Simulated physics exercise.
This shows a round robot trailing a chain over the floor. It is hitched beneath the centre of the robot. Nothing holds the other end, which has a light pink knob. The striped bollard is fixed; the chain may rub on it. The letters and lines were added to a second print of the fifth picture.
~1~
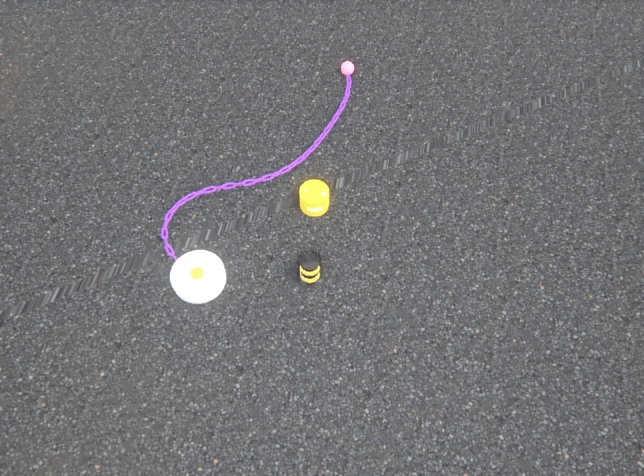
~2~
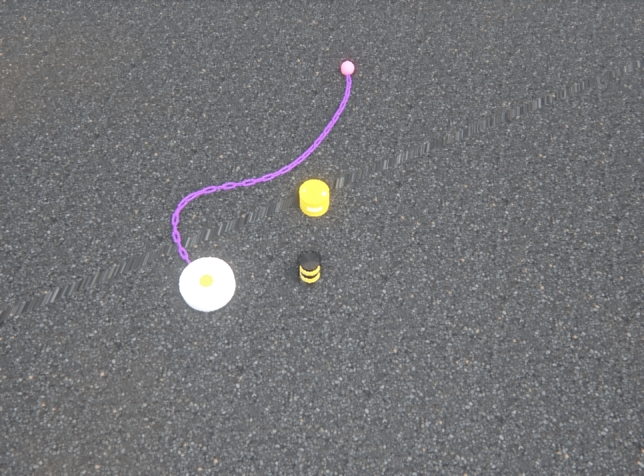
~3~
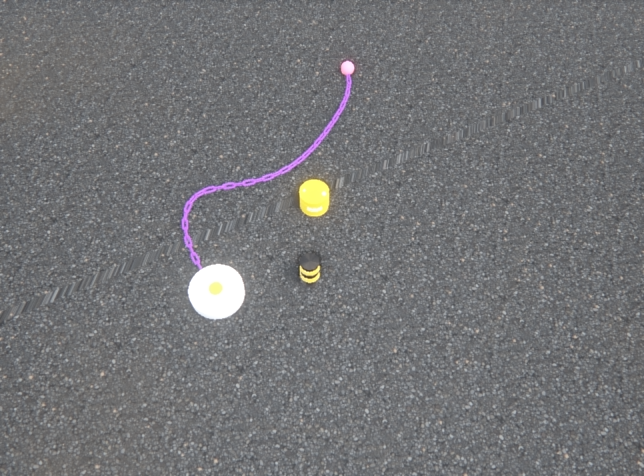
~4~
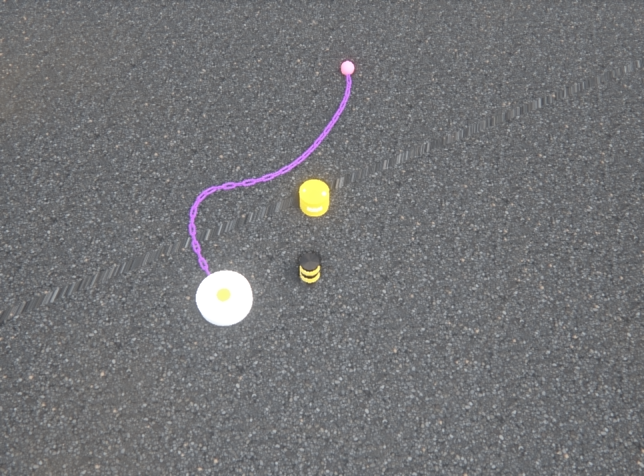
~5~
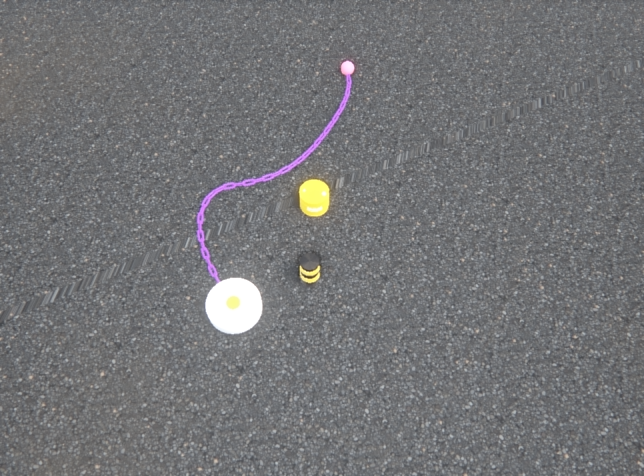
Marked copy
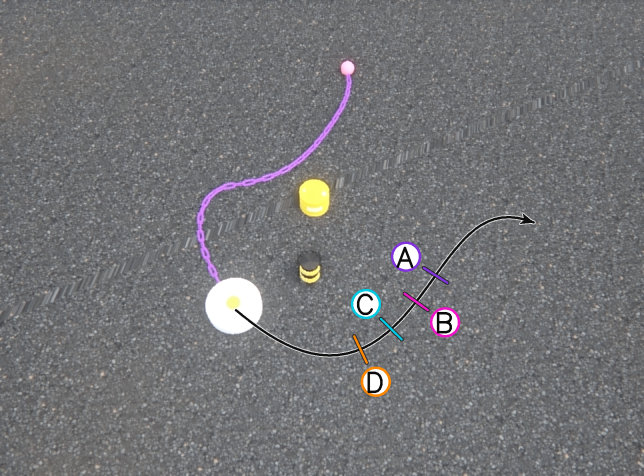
On a dark, speckled floor, a round white robot with a yellow centre sits left of a yellow pot and a black-and-yellow bollard, trailing a curved purple chain with a light pink knob at its far end. The robot creeps slightly down and right, drawing the nearby chain along while the knob stays still.
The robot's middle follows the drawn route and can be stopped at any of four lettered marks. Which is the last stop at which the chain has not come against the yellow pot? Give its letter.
No farther than C.
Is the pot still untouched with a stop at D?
Yes.
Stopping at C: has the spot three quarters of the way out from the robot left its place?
No.
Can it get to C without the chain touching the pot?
For that mark, yes.
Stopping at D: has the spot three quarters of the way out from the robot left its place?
No.
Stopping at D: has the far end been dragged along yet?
No.
On the marked copy, A at (436, 275); B at (416, 302); C at (391, 329); D at (360, 349); the route from (236, 310) via (410, 310) to (534, 222).
Taking C. A third of the way, robot (285, 341), middle of the chain (267, 181), free end (347, 68).
Two thirds of the way, robot (346, 351), middle of the chain (279, 190), free end (347, 68).
When it is over, robot (392, 326), middle of the chain (291, 195), free end (347, 68); only the bollard has been touched, if anything.
As for the rest, A brings the chain against the pot; B brings the chain against the pot; D is safe but short.
